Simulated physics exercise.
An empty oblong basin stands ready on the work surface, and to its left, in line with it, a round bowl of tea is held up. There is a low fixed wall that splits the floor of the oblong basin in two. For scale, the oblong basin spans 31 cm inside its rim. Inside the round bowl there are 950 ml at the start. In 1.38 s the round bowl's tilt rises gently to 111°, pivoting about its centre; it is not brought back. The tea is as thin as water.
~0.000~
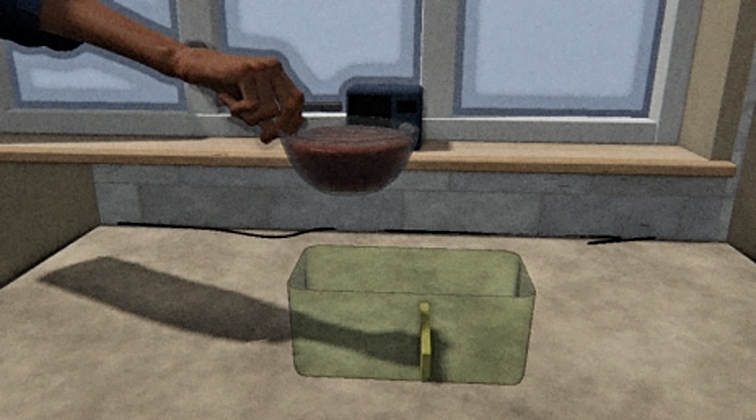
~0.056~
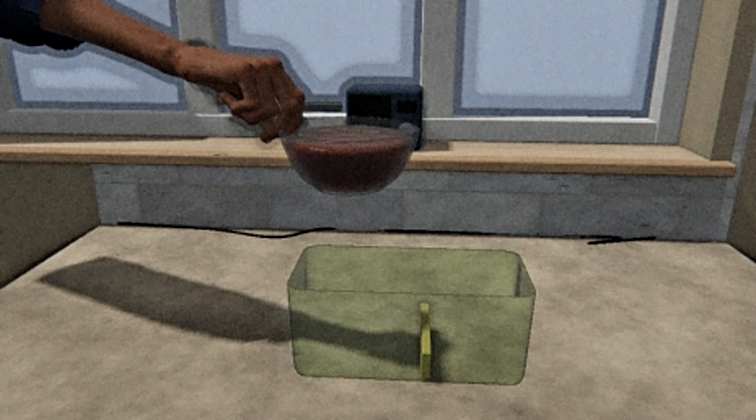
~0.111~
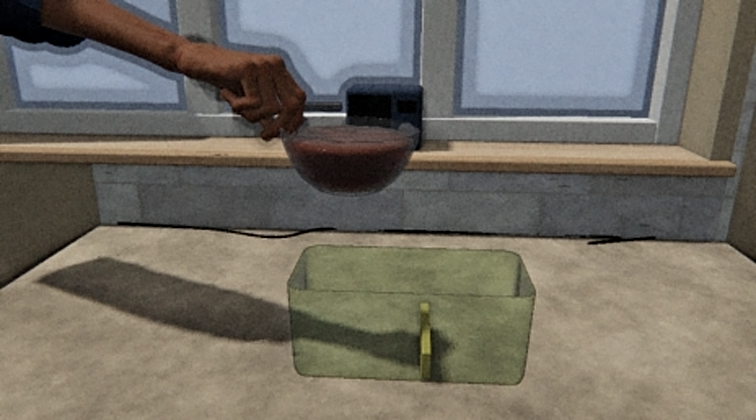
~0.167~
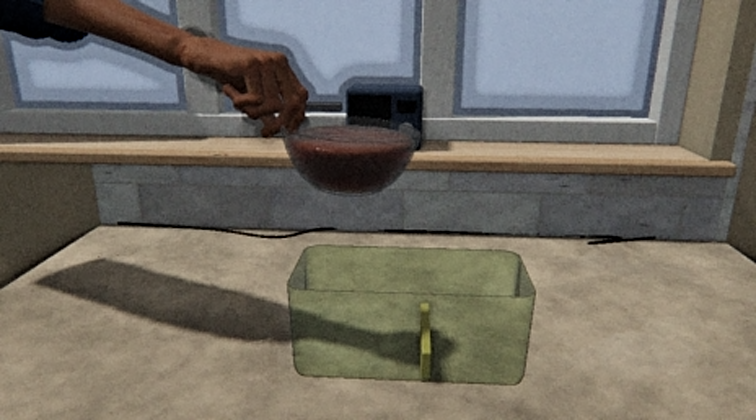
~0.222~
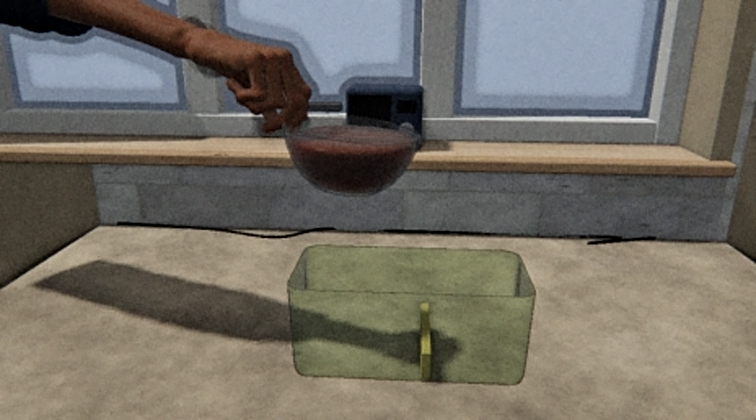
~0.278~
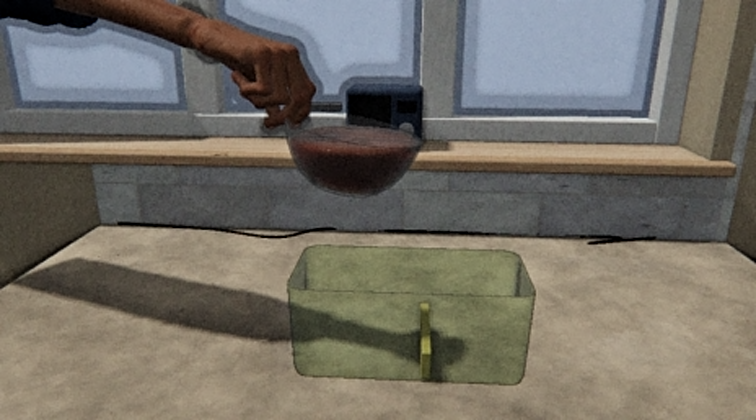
Glass bowl of dark reddish liquid, held up by a hand, tilting slightly to the right above a green oblong basin.
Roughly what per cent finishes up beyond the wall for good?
Roughly 70 per cent.
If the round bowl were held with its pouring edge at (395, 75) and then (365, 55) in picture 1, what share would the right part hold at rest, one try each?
Respectively 65 and 55 %.
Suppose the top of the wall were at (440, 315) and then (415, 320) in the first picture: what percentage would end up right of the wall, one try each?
In order, 75 and 90 per cent.
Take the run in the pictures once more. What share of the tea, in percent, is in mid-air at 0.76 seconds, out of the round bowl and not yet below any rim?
Close to 36 per cent, I'd say.
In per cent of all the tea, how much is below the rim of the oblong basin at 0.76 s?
28 %, more or less.
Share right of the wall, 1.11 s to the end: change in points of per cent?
The right part's share shrinks by around 10 per cent.
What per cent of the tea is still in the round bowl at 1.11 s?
Near 0 percent, more or less.
By 0.76 s the tilt is 64° and 38 per cent is still to pour, 0 is left of the wall and 27 right of it.
By 1.11 s the tilt is 101° and 0 per cent is still to pour, 15 is left of the wall and 81 right of it.
By 1.48 s the tilt is 111° and 0 per cent is still to pour, 26 is left of the wall and 73 right of it.
By 1.88 s the tilt is 111° and 0 per cent is still to pour, 28 is left of the wall and 71 right of it.
At rest 29 per cent lies left of the wall, 70 right of it and 1 outside.
